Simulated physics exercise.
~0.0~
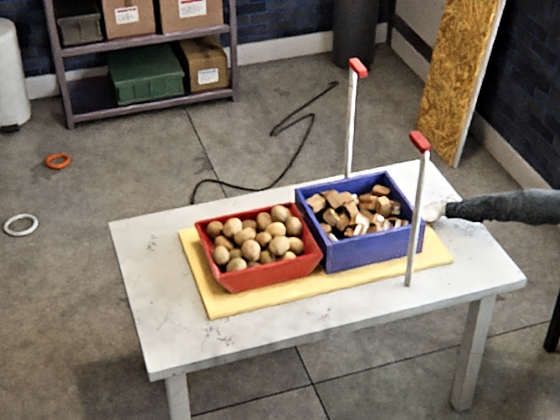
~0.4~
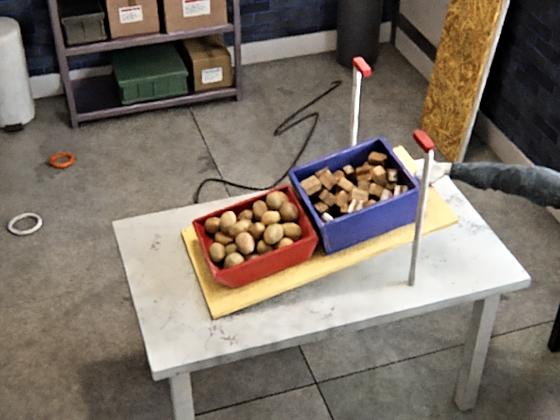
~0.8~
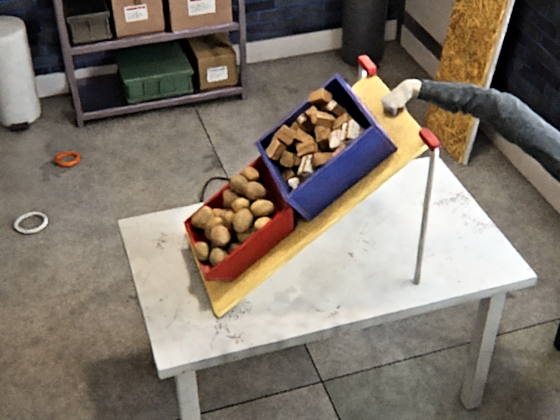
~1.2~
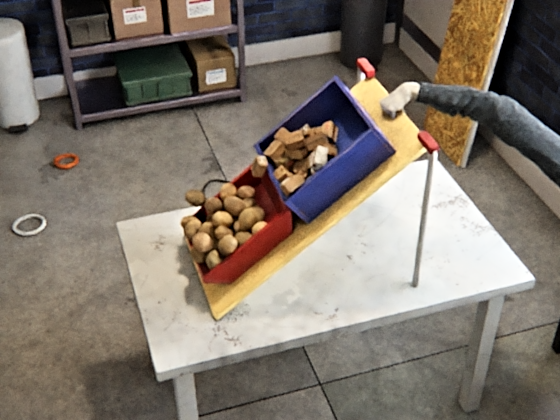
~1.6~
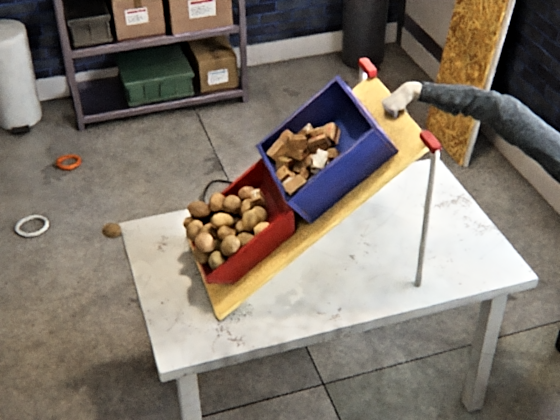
At first, a board lies flat on a white table, holding a red tray of rounded brown lumps and a blue tray of small brown blocks. A gloved hand at the right lifts the board's right end, gently and then steeply, until it rests high against two red-topped posts. The loads shift down to the left, and a block tips over the blue tray's lower edge towards the red one while a lump leaves the red tray. That lump flies left past the table's edge. The board stays tilted, with nearly everything still in the trays.
